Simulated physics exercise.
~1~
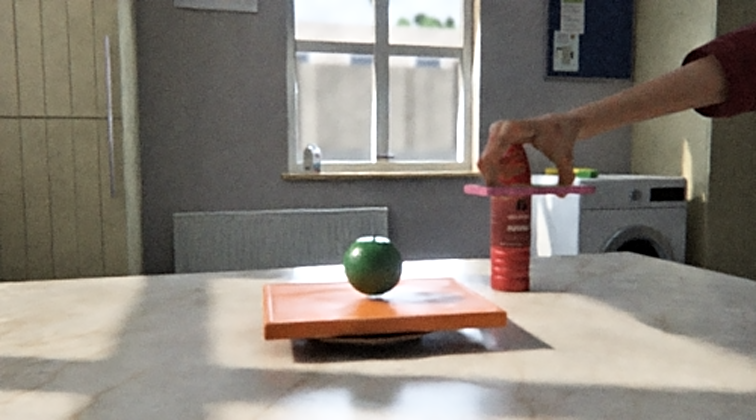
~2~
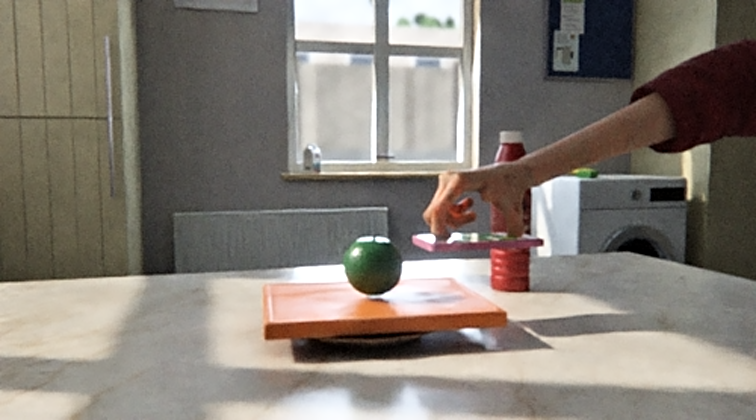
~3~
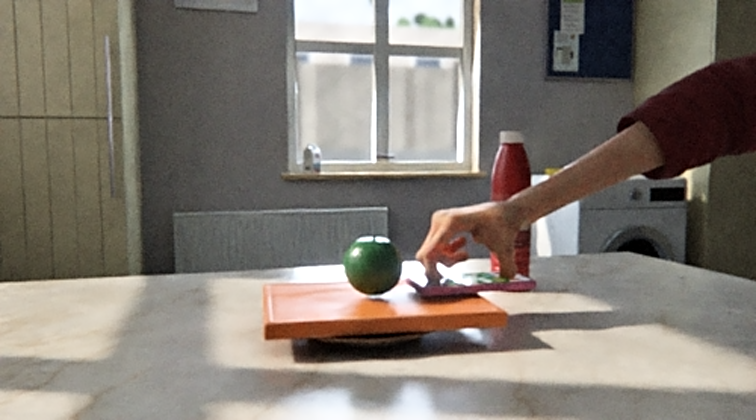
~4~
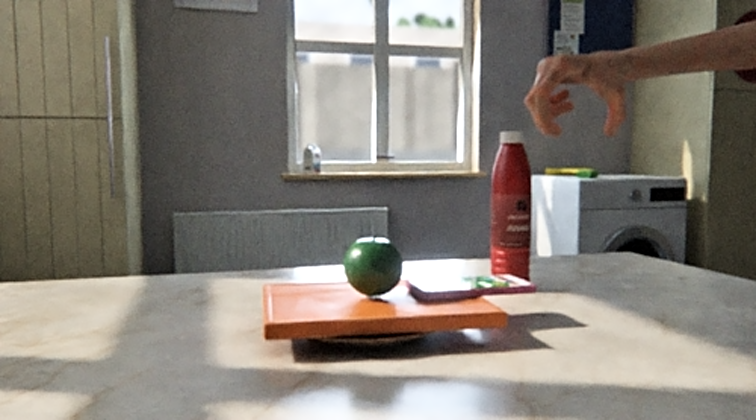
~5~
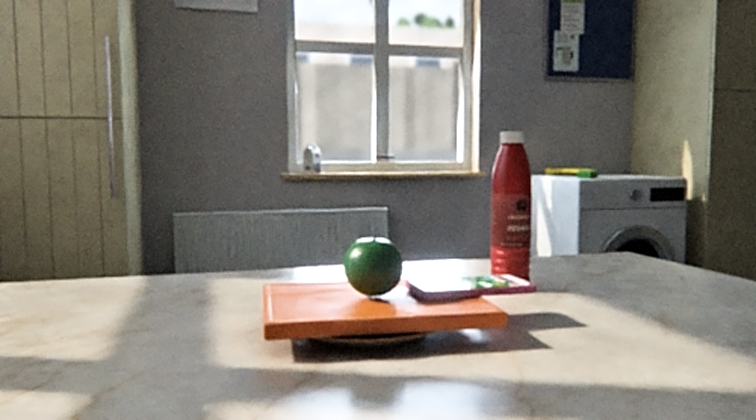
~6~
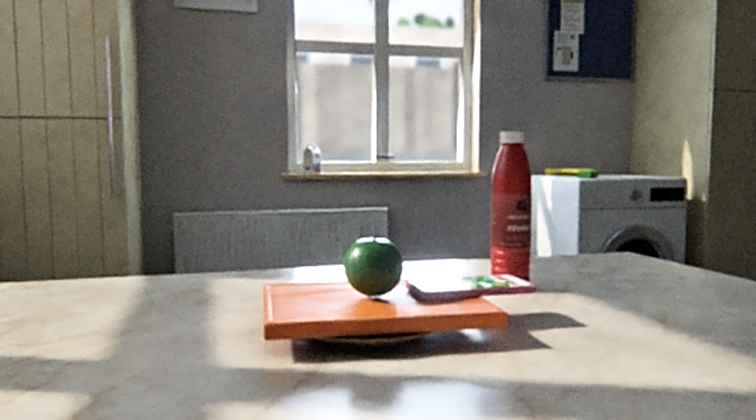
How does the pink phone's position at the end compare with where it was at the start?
At the start the pink phone was held up in the air in front of the red bottle. By the end it was lower and further left, resting on the right side of the orange tray next to the green apple.
